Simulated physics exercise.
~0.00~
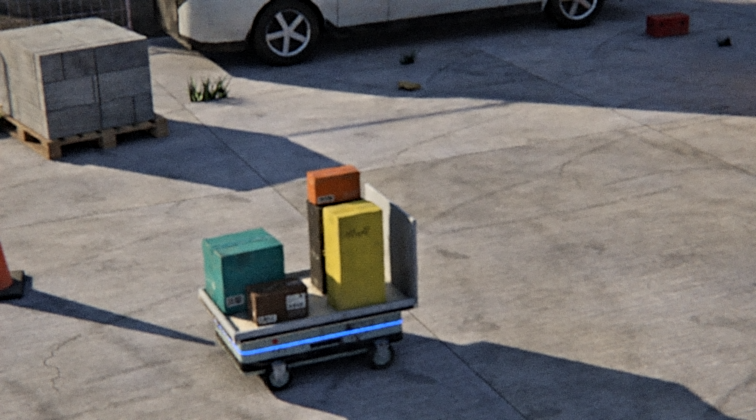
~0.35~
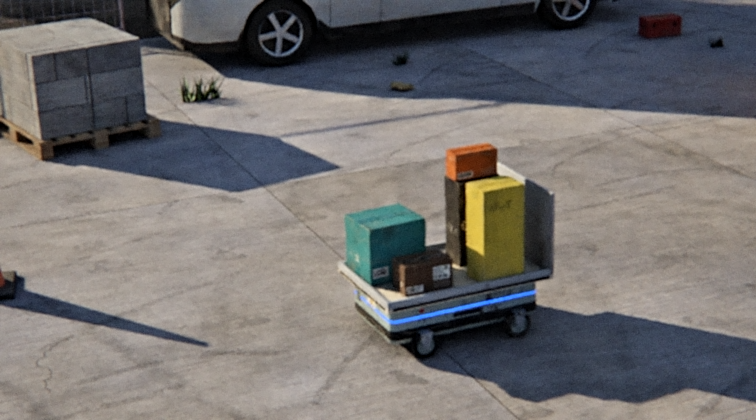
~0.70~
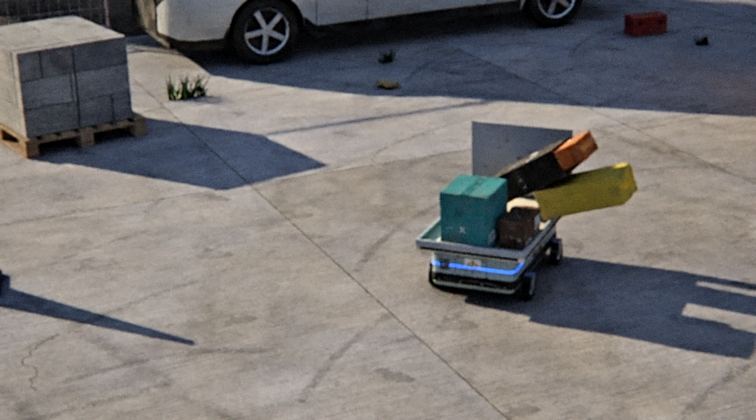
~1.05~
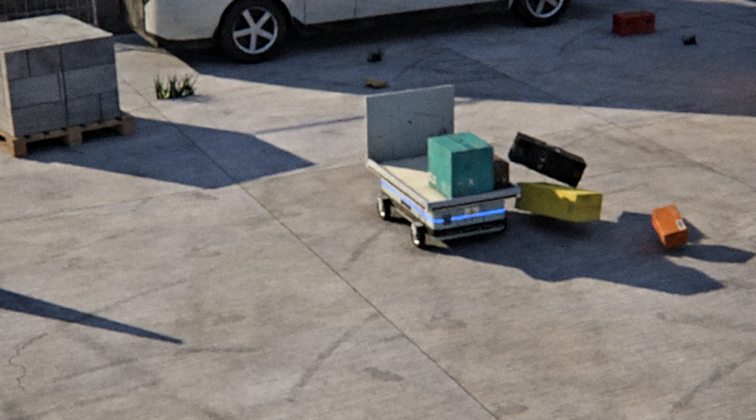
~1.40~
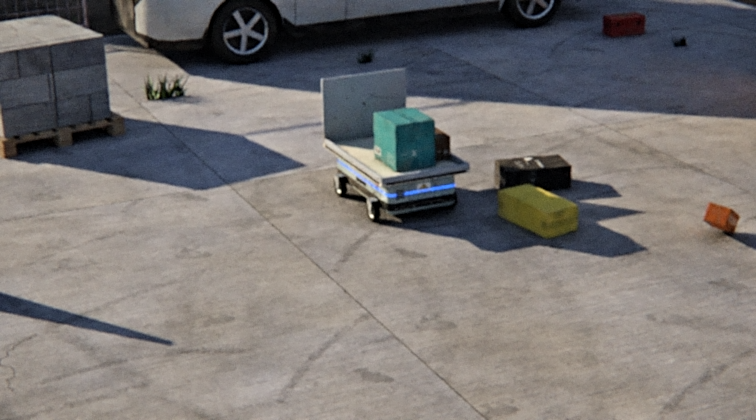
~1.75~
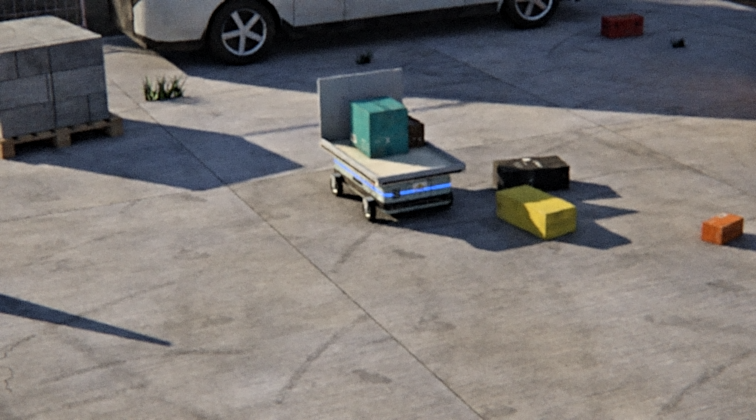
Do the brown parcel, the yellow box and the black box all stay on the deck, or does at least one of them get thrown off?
At least one gets thrown off, as the yellow box and the black box both end up on the ground. The brown parcel remains on the deck.
The clip shows a delivery robot carrying five boxes to the right across a paved yard, then turning sharply toward the upper left. The orange, yellow and black boxes topple off onto the ground, and the cart stops with the turquoise box and brown parcel still aboard.
